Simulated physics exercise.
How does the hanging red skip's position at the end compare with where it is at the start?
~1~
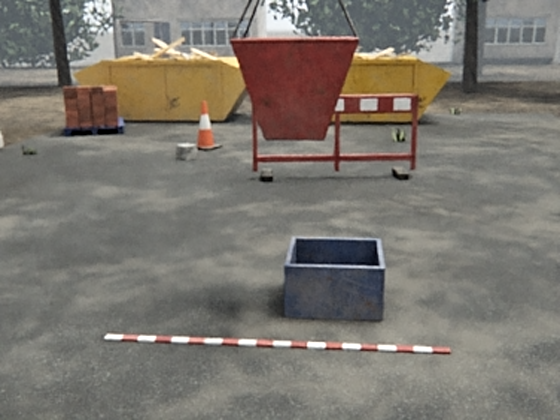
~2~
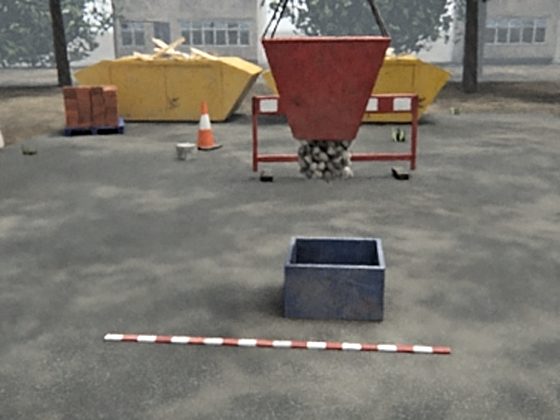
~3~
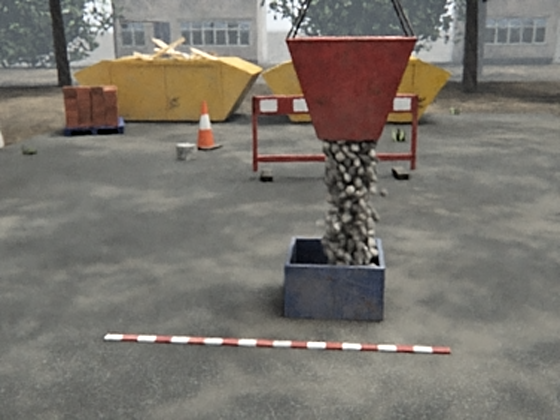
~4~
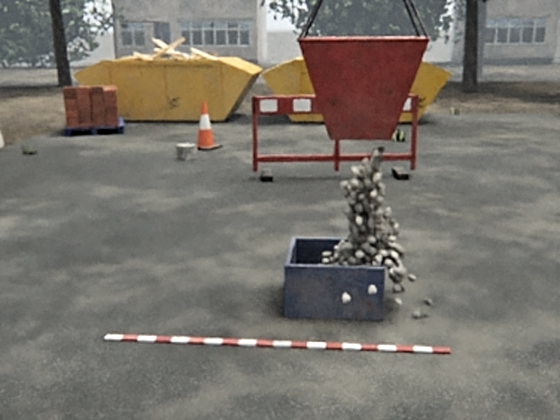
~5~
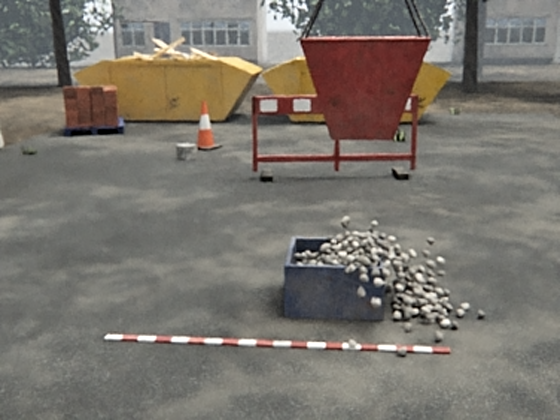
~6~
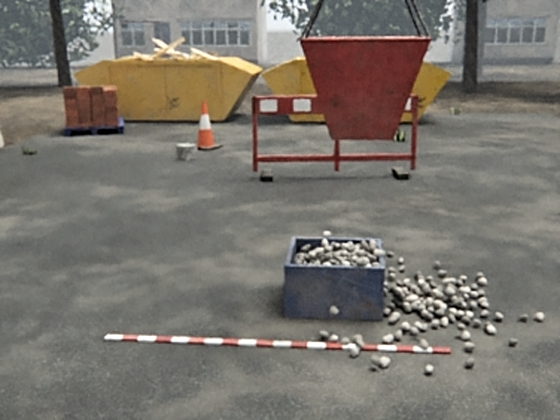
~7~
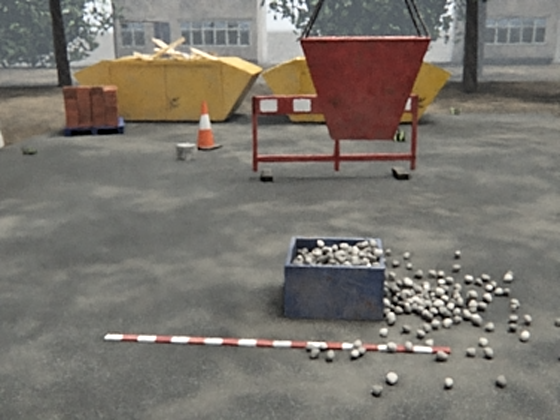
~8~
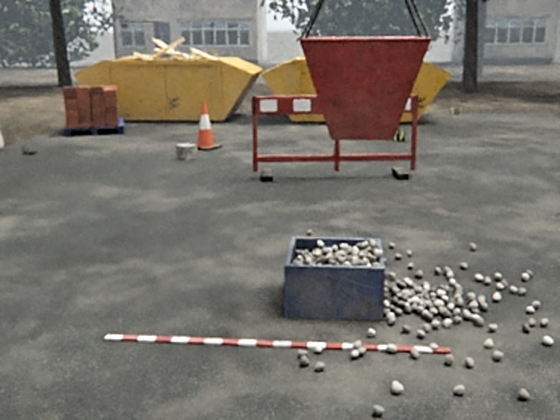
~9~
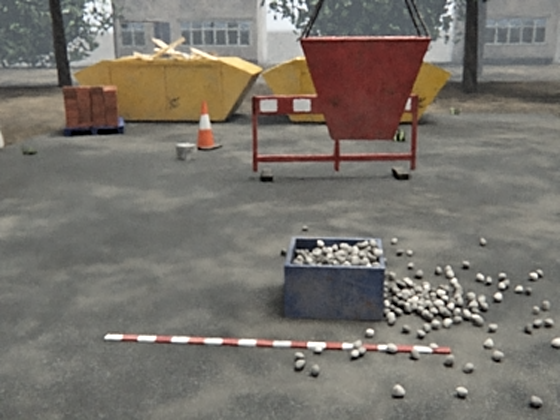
At the start the skip hangs in front of the left part of the red and white barrier. By the end it hangs farther right, in front of the barrier's right part.
In a yard, a skip moving right drops stones, mostly into a bin, some beside it.
